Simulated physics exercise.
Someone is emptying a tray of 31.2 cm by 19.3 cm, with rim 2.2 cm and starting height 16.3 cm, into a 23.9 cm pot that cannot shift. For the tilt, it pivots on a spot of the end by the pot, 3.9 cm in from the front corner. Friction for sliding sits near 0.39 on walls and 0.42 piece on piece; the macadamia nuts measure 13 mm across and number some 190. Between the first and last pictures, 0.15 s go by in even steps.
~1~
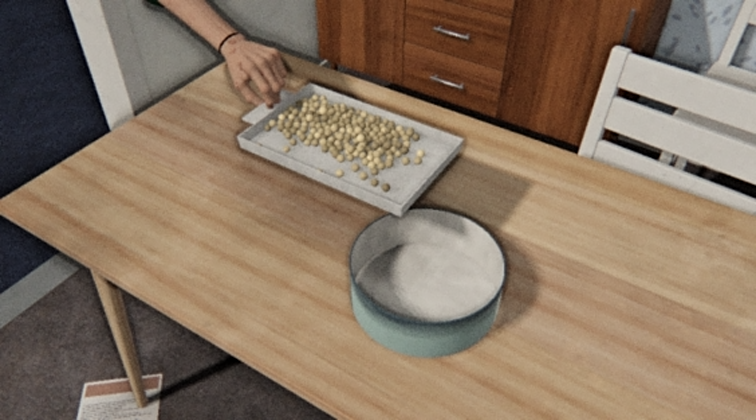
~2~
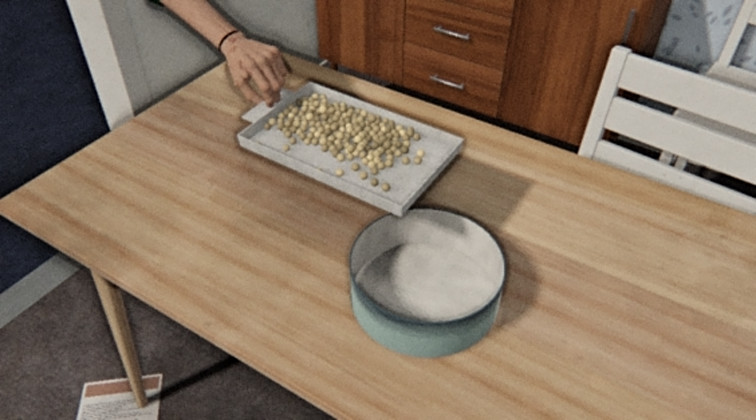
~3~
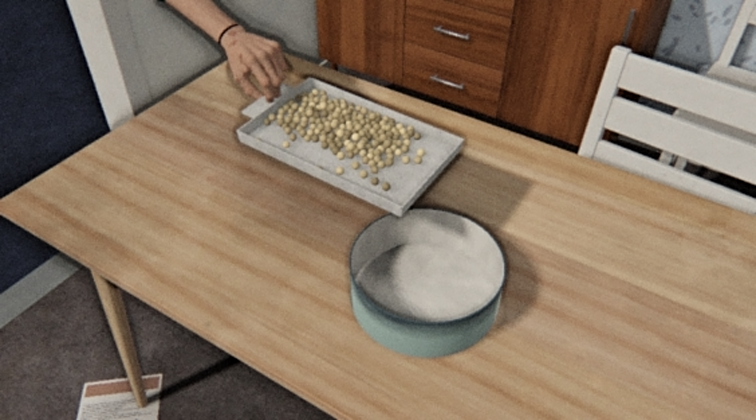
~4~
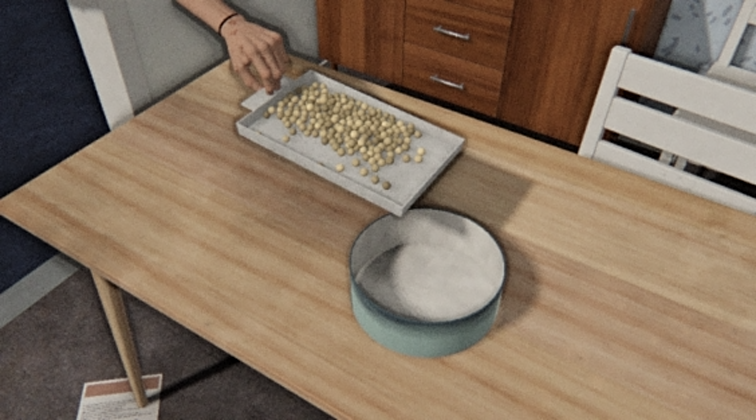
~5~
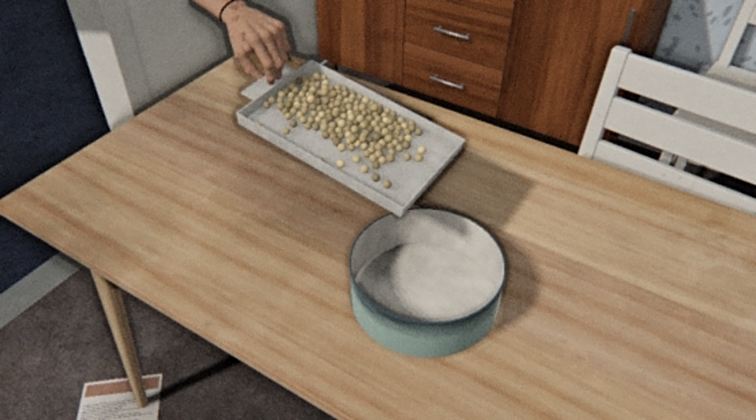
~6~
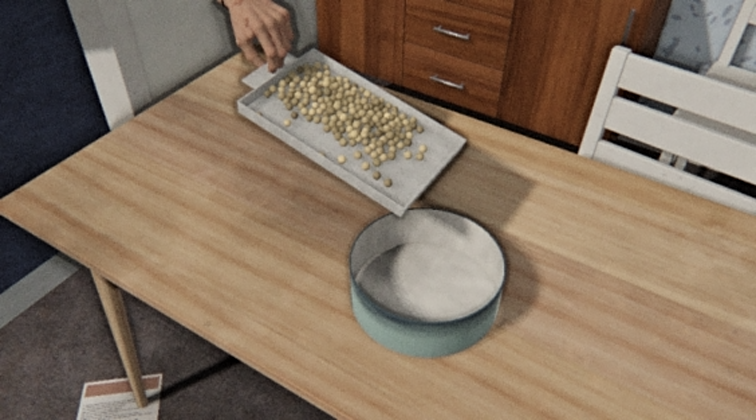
On a wooden table, a hand holds the far left end of a shallow pale tray of small round yellowish nuts beside a teal pot, then gradually raises that end, slanting the tray while the nuts shift only slightly.
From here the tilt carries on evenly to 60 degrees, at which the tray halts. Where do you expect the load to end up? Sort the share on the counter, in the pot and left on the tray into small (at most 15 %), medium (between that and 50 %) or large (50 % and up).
Counter - medium, pot - medium, tray - medium.
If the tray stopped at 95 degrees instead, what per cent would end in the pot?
60 per cent.
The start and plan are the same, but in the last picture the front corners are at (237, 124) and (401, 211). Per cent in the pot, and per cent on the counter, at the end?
The pot gets 40 and the counter 10.
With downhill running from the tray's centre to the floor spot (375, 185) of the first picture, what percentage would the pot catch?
I'd estimate about 55 %.
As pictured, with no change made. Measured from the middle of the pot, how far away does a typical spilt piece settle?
Some 28 centimetres.
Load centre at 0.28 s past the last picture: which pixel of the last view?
At that moment the load's centre is around (410, 112).
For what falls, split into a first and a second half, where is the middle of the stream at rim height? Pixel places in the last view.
At about (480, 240), then at (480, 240).
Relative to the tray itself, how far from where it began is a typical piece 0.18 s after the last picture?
I'd say close to 2 centimetres.
Then, 0.18 s after the last picture, tilt 39 degrees; the tray holds 100 %, the pot 0 %.
Then, 0.28 s after the last picture, tilt 55 degrees; the tray holds 100 %, the pot 0 %.
Then, 0.53 s after the last picture, tilt 60 degrees; the tray holds 55 %, the pot 10 %.
In the end, counter 25 %, pot 35 %, tray 40 %.
